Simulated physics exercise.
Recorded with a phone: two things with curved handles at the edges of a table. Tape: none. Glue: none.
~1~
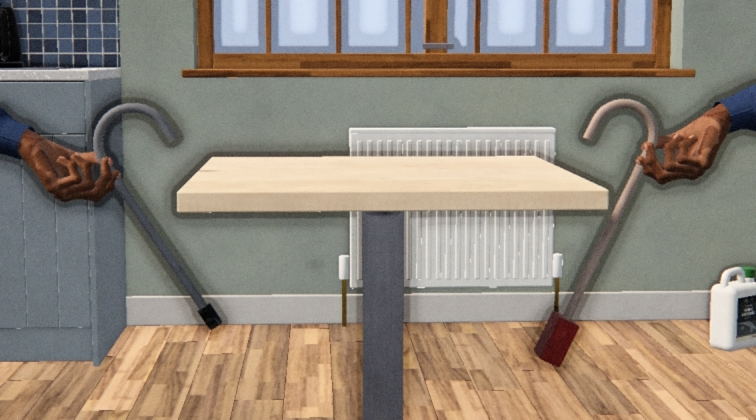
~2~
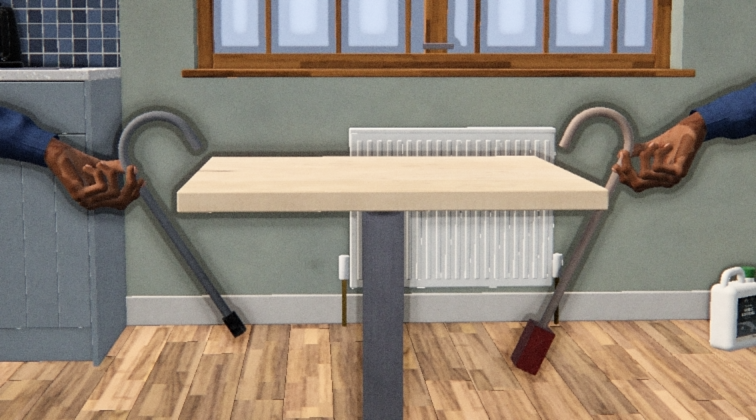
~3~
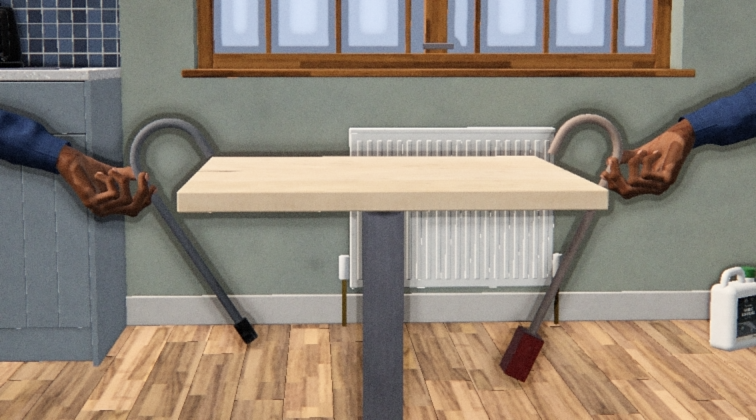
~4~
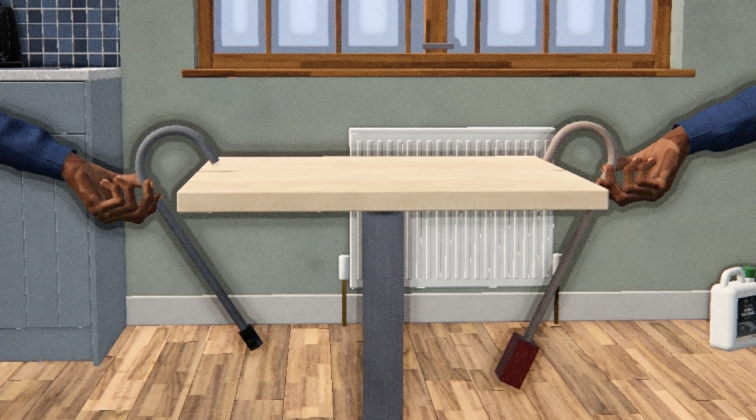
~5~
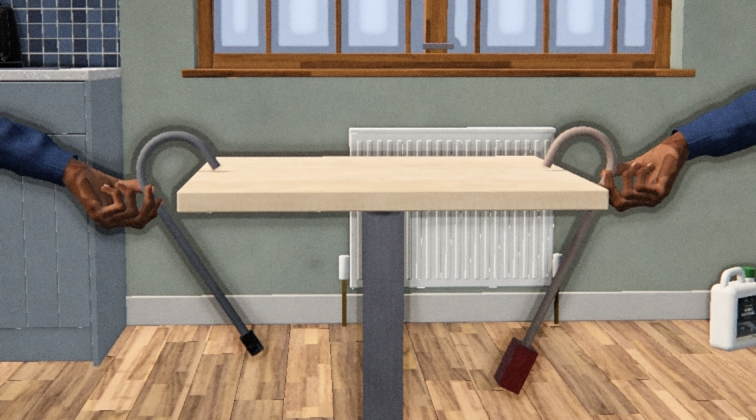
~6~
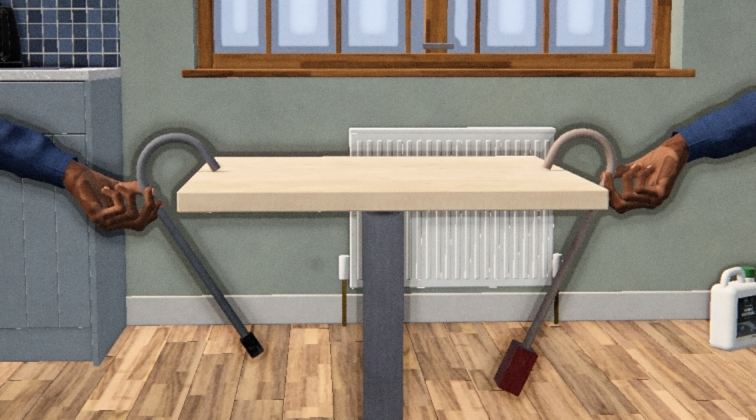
Two hands moving a grey cane and a red-ended stick inward from left and right, setting their curved handles over a table's edges.
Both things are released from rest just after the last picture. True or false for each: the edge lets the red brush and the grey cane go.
Red brush - false; grey cane - false.
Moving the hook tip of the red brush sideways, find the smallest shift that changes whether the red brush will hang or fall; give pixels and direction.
20 pixels right, about.
Then, 0.40 s after the last picture, red brush at rest near (542, 257); grey cane at rest near (218, 239).
At rest, the red brush remains in place, near (541, 257); the grey cane remains in place, near (220, 239).
